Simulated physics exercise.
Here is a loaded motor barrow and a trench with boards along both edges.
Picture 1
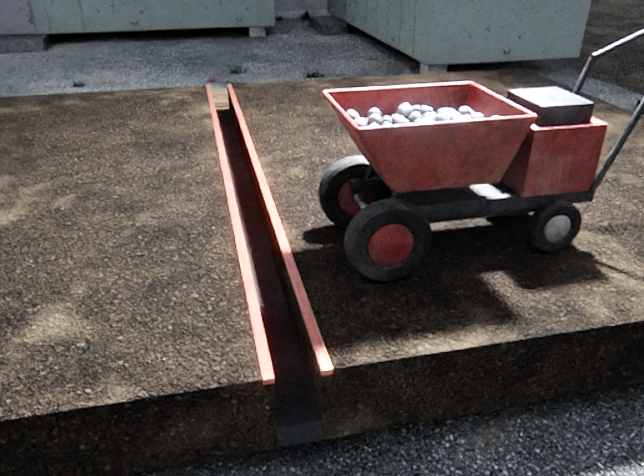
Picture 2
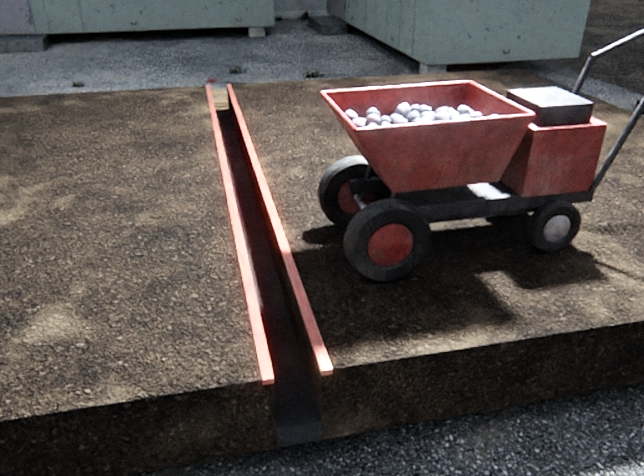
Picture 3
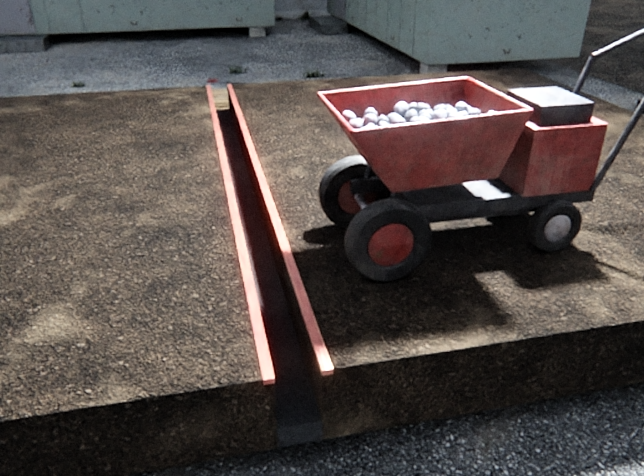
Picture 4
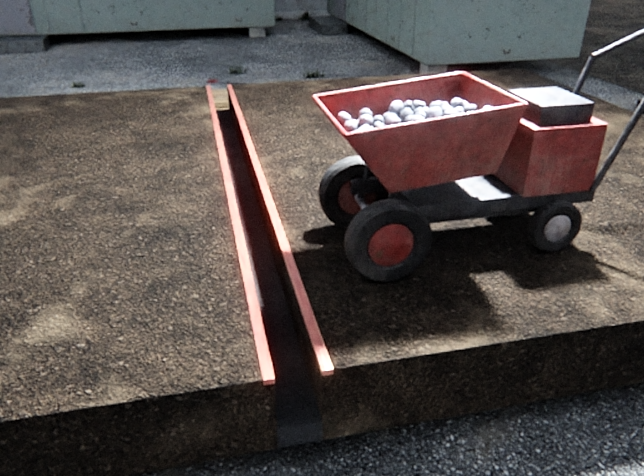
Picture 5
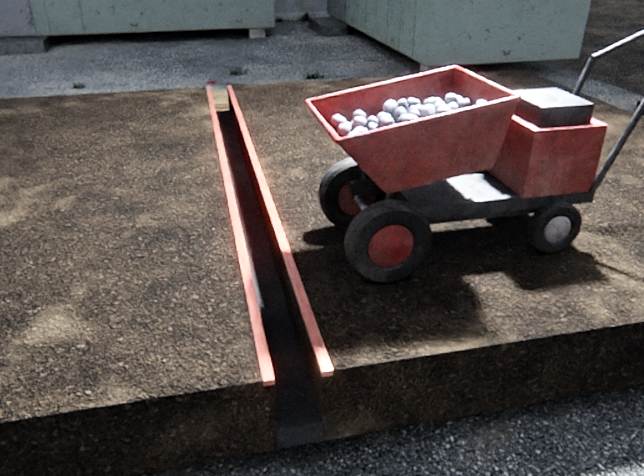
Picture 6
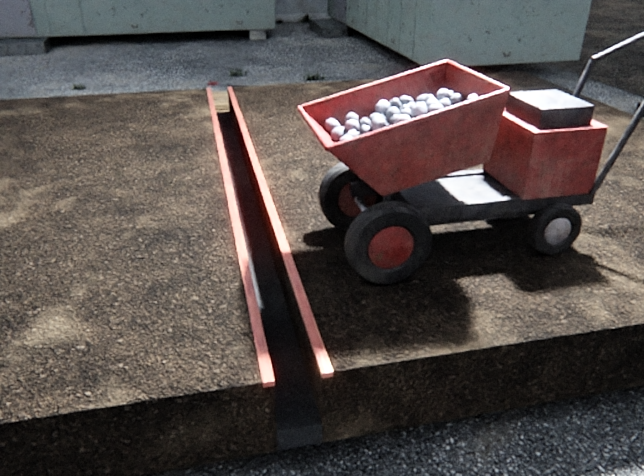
At first, a red motor barrow loaded with pale round cobbles stands with its skip level, to the right of a narrow trench edged with red boards. The skip then begins to tilt slowly, and its left lip dips a little toward the trench while the wheels stay still.
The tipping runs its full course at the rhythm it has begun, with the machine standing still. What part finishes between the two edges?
In the trench: Less than half.
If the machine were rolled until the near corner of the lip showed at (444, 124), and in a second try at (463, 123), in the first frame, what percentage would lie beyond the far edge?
About 0 and 0 per cent.
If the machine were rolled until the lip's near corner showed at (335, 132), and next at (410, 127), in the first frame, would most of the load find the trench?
The first try: Below a half. The second: Above a half.
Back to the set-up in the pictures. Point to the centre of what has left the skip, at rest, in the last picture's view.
At about (211, 265).
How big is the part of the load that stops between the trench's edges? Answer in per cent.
About 20 per cent.
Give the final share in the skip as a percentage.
It comes to 10 per cent or so.
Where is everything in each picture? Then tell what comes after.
In the first picture, lip of the skip near (358, 130), level; top of the load near (429, 122), round cobbles; first edge of the trench near (310, 319); far edge near (258, 326), the trench under half as wide as the skip, and about as deep as wide.
In the second picture, lip of the skip near (356, 131), level; top of the load near (439, 122).
In the third picture, lip of the skip near (353, 133), tipped barely; top of the load near (437, 120).
In the fourth picture, lip of the skip near (346, 136), tipped barely; top of the load near (432, 117).
In the fifth picture, lip of the skip near (338, 141), tipped a little; top of the load near (426, 115).
In the sixth picture, lip of the skip near (328, 149), tipped a little; top of the load near (432, 106); first edge of the trench near (310, 322); far edge near (258, 329).
Shortly afterwards, skip tipped steeply; the whole lot in the skip.
Next, skip tipped right over; the bulk in the skip; a little beyond it; only a few falling.
Some moments later, skip tipped right over; near a quarter in the skip; a little in or heaped over the trench; near two thirds beyond it.
In the end, skip tipped right over; a little in the skip; near a quarter in or heaped over the trench; the bulk beyond it.
